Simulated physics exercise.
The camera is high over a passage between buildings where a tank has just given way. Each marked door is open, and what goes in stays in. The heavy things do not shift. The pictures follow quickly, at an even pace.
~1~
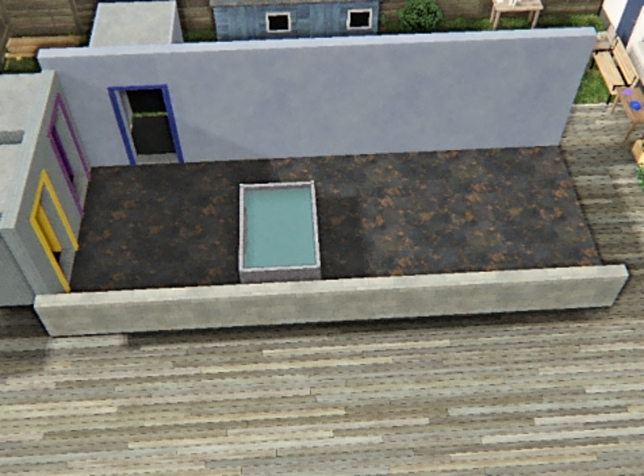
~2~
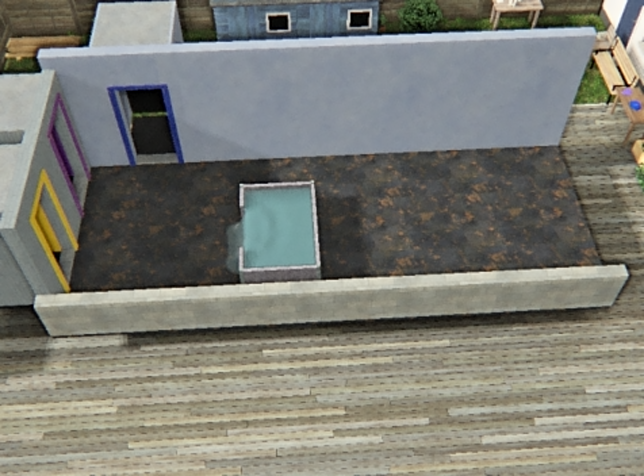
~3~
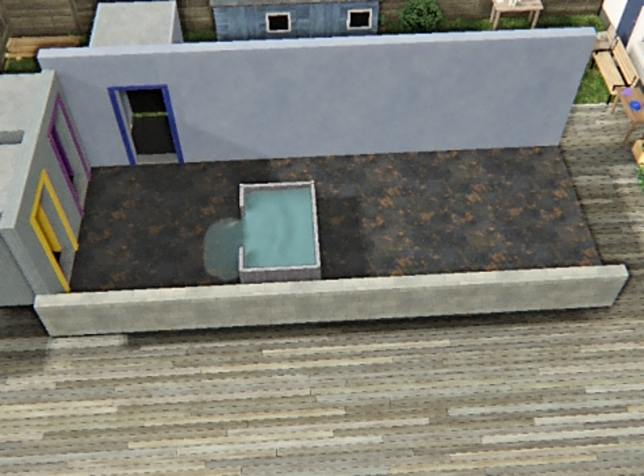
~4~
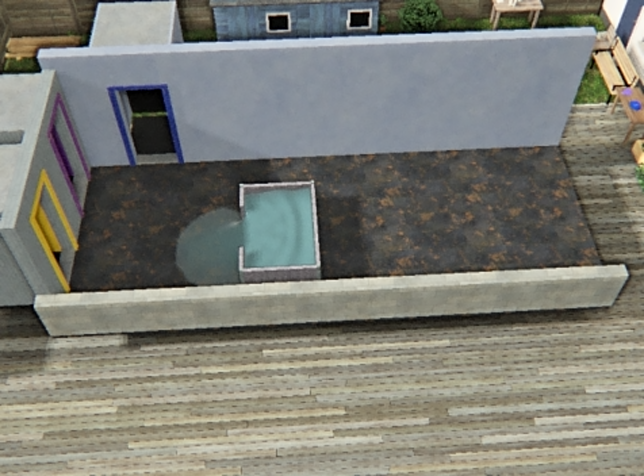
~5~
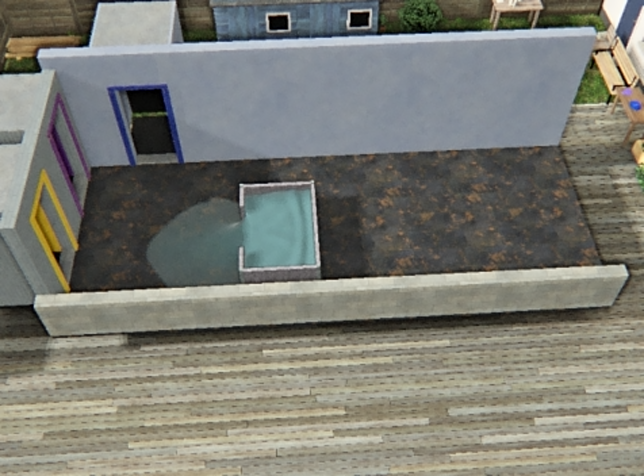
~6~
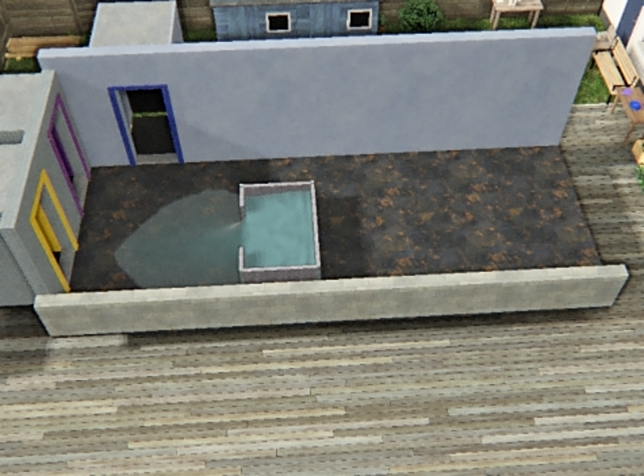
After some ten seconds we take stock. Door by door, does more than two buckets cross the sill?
One by one: The yellow door floods; the purple door holds within the limit; the blue door floods.
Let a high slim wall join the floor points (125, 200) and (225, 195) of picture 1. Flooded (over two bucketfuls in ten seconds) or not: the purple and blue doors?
One by one: Purple keeps below it, blue keeps below it.
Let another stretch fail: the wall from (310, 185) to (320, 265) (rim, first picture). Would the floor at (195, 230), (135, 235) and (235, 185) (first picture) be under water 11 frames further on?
One after the other: Clear, dry, dry.
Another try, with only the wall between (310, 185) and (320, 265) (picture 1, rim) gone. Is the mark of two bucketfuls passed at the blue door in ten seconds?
My reading: The blue one lets less in.
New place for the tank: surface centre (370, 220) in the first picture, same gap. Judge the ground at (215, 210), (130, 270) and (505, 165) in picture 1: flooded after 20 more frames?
In turn: Awash, under water, free of water.
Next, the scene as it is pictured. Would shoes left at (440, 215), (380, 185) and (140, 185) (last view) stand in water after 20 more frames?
As listed: Clear, free of water, wet.
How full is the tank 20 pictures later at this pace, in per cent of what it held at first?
Near 32 in a hundred.
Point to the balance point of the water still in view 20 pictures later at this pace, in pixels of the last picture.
I would point to (182, 241).
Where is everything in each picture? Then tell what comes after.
Still water in the tank at (279, 227), in the first frame.
The front is at (238, 270), out from the gap at (245, 240), in the second frame.
The front is at (212, 271), out from the gap at (245, 242), in the third frame.
The front is at (181, 263), out from the gap at (245, 242), in the fourth frame.
Water pours out at (245, 242) and has run to (151, 254), in the fifth frame.
Water pours out at (245, 241) and has run to (119, 256), in the sixth frame.
A moment on, water covers 25 % of the floor; the yellow door under two buckets in, the purple door not reached, the blue door not reached.
Next, water covers 30 % of the floor; the yellow door over two buckets in, the purple door wet at the sill, nothing in, the blue door wet at the sill, nothing in.
Then, water covers 30 % of the floor; the yellow door far over two buckets in, the purple door wet at the sill, nothing in, the blue door under two buckets in.
Later, water covers 45 % of the floor; the yellow door far over two buckets in, the purple door wet at the sill, nothing in, the blue door over two buckets in.
In the end, water covers 65 % of the floor; the yellow door far over two buckets in, the purple door wet at the sill, nothing in, the blue door over two buckets in.
